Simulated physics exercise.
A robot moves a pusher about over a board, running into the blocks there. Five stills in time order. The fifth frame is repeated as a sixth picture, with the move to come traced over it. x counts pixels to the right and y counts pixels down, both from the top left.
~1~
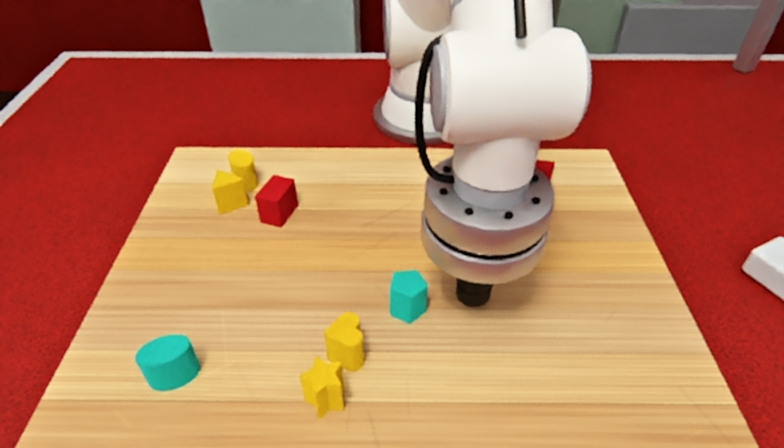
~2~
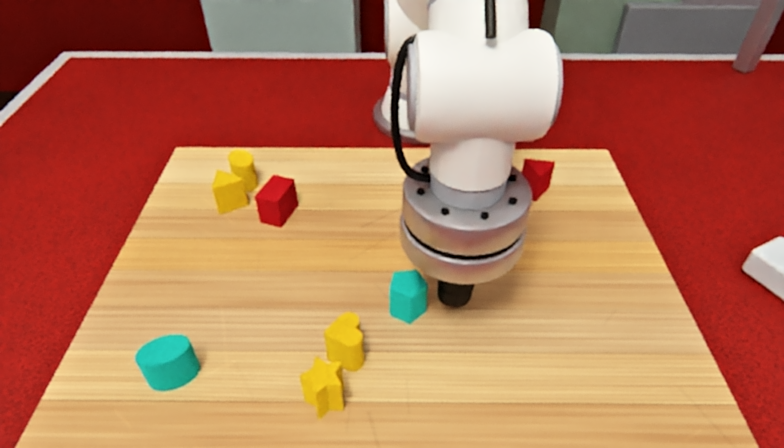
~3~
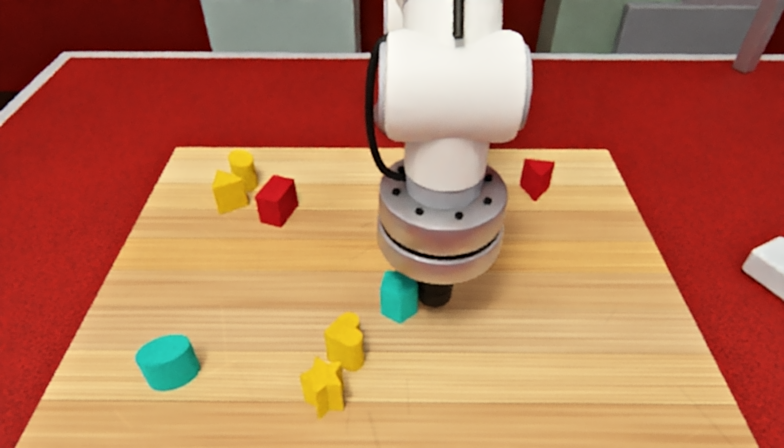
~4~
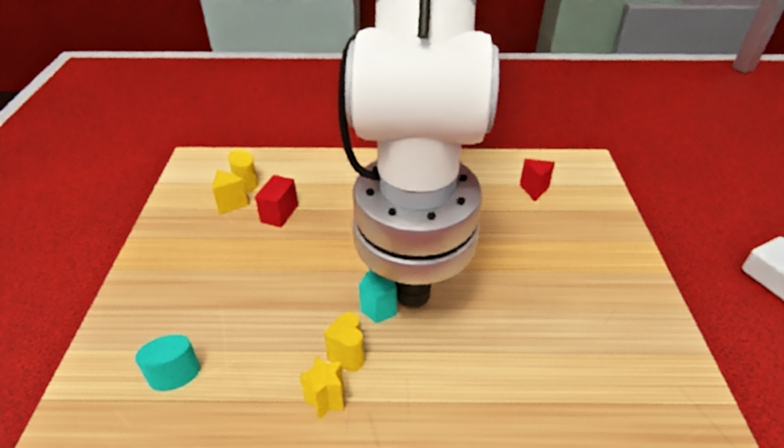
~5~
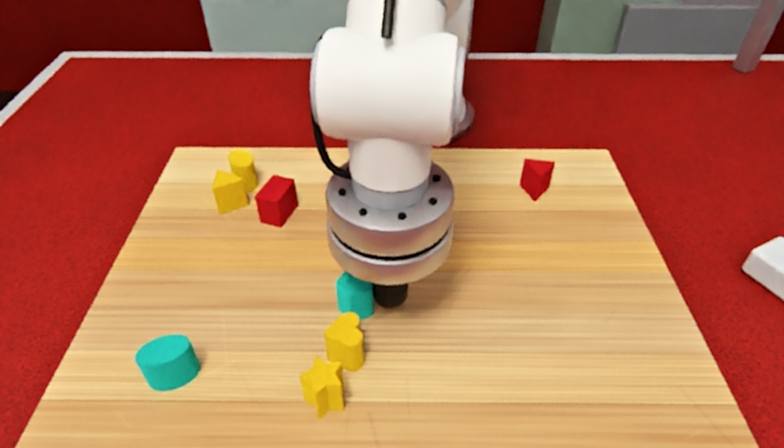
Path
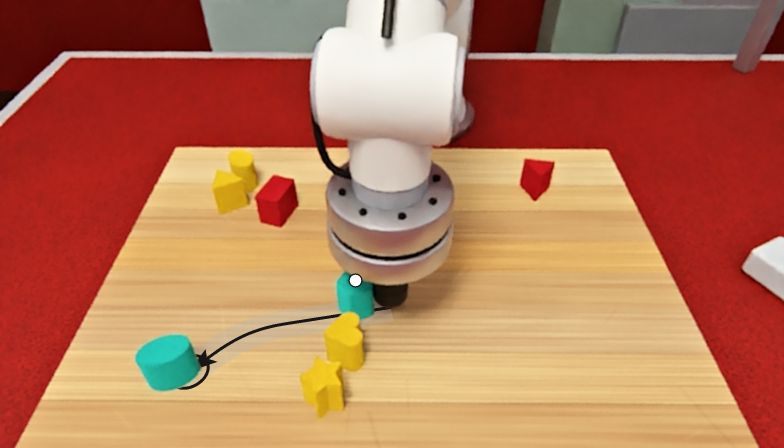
On a wooden board, a white robot arm moving left and pushing a turquoise block a short way, other blocks staying still.
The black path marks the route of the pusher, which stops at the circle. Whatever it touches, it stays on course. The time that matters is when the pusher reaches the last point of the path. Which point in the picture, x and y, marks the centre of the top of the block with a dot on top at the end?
Answer: (248, 278).
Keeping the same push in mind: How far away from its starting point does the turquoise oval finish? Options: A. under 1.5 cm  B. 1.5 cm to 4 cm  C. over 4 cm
B - 1.5 cm to 4 cm.
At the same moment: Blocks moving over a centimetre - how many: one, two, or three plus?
I'd say two blocks get shifted by more than about 1 cm.
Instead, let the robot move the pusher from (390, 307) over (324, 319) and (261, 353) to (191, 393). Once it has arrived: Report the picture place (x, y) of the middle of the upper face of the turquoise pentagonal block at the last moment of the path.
The middle of the upper face of the turquoise pentagonal block will lie at about (276, 282) in the picture.
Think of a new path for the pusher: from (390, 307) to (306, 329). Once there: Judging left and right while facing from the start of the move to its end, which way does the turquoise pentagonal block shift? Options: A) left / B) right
Letter B.
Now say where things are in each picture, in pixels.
In the first picture, tip of the pusher at (473, 295), middles of tops, turquoise oval at (162, 349), yellow heart at (346, 329), turquoise pentagonal block at (408, 282).
In the second picture, pusher at (454, 295), nothing pushed.
In the third picture, pusher at (434, 295), turquoise pentagonal block at (399, 282).
In the fourth picture, pusher at (413, 295), turquoise pentagonal block at (379, 281).
In the fifth picture, pusher at (390, 296), turquoise oval at (162, 349), yellow heart at (346, 329), turquoise pentagonal block at (355, 281).
The line goes from (390, 307) by way of (323, 318) and (254, 332) to (189, 372); the dot is on the turquoise pentagonal block.
On the path given first. One third of the way, pusher at (321, 306); turquoise pentagonal block at (286, 282), turned 40° clockwise.
Two thirds of the way, pusher at (249, 320); turquoise pentagonal block at (248, 278), turned 80° clockwise.
At the end, pusher at (184, 360); turquoise oval at (130, 364), turned 15° clockwise; yellow heart unmoved; turquoise pentagonal block at (248, 278), turned 80° clockwise.
